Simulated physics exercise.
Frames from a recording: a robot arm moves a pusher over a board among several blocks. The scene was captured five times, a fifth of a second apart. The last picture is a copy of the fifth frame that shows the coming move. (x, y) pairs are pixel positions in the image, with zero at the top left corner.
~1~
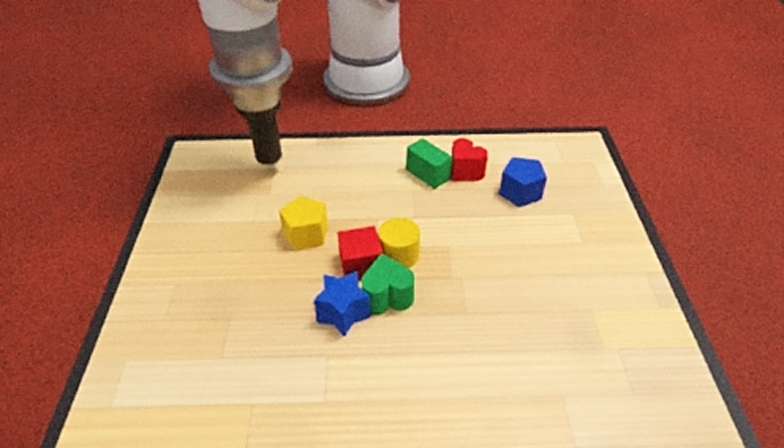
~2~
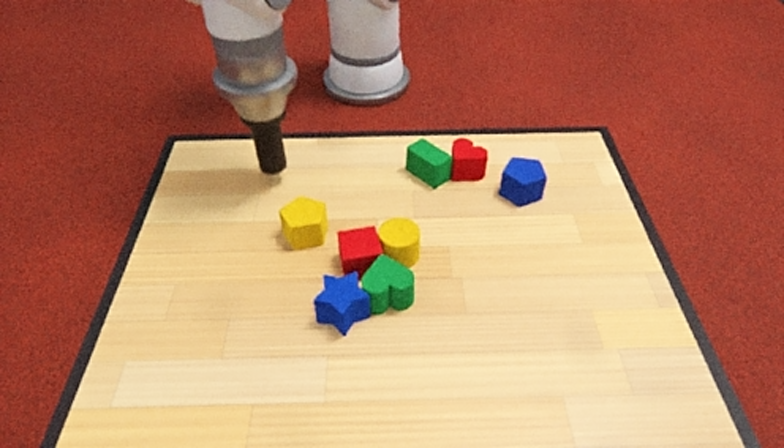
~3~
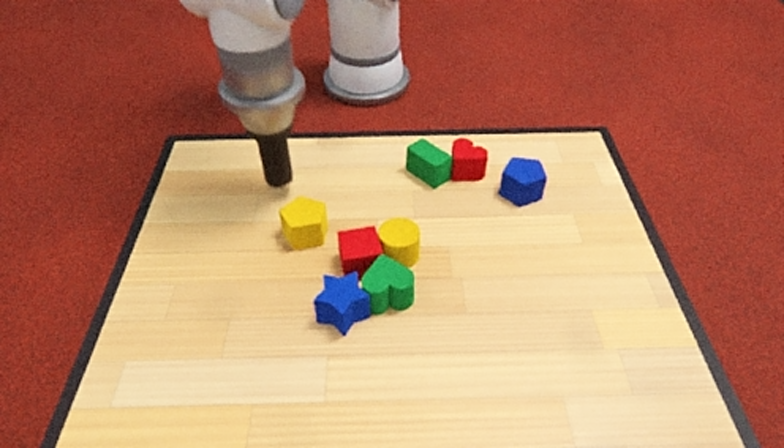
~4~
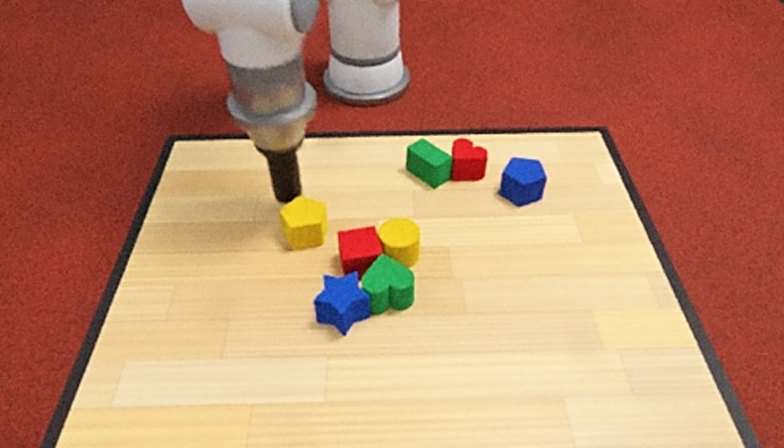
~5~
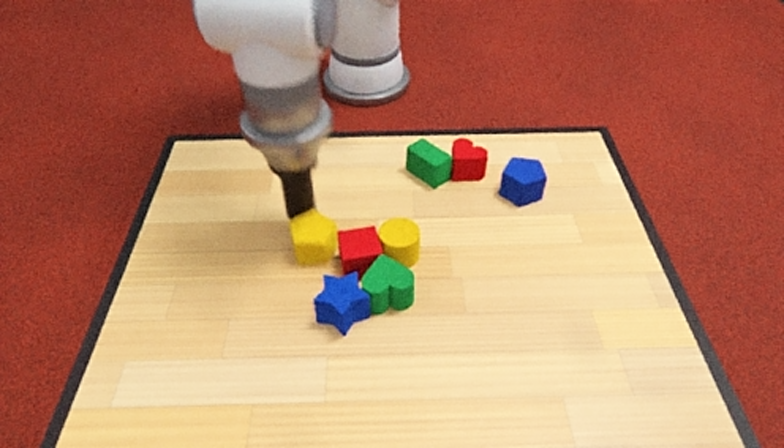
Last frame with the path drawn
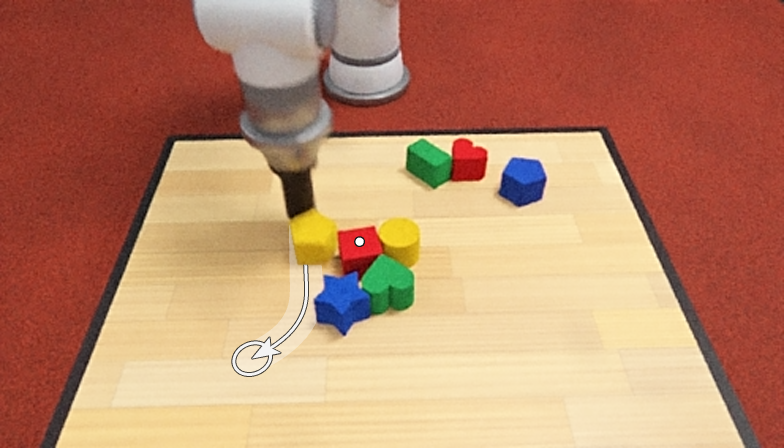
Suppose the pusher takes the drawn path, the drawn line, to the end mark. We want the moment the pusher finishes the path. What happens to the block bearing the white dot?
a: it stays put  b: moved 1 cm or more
The answer is b.
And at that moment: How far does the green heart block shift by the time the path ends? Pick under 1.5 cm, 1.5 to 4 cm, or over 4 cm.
Between 1.5 and 4 cm.
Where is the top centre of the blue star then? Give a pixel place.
Around (370, 329).
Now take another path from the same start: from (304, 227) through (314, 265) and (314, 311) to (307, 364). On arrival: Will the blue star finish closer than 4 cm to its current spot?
I believe not.
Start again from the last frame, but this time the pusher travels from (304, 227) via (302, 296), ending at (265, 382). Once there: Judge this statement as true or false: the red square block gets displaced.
That statement is accurate.
The drawn path runs from (304, 227) by way of (306, 268) and (301, 317) to (252, 358); the dot is on the red square block.
The first path, step by step. One third of the way, pusher (304, 257); yellow pentagon (323, 271), turned 20° anticlockwise; blue star (345, 300), turned 20° anticlockwise; red square block (374, 255), turned 45° anticlockwise; green heart block (402, 281).
Two thirds of the way, pusher (298, 305); yellow pentagon (336, 303), turned 35° anticlockwise; blue star (370, 329), turned 35° anticlockwise; red square block (375, 257), turned 55° anticlockwise; green heart block (406, 282).
At the end, pusher (248, 346); yellow pentagon (336, 303), turned 35° anticlockwise; blue star (370, 329), turned 35° anticlockwise; red square block (375, 257), turned 55° anticlockwise; green heart block (406, 282).
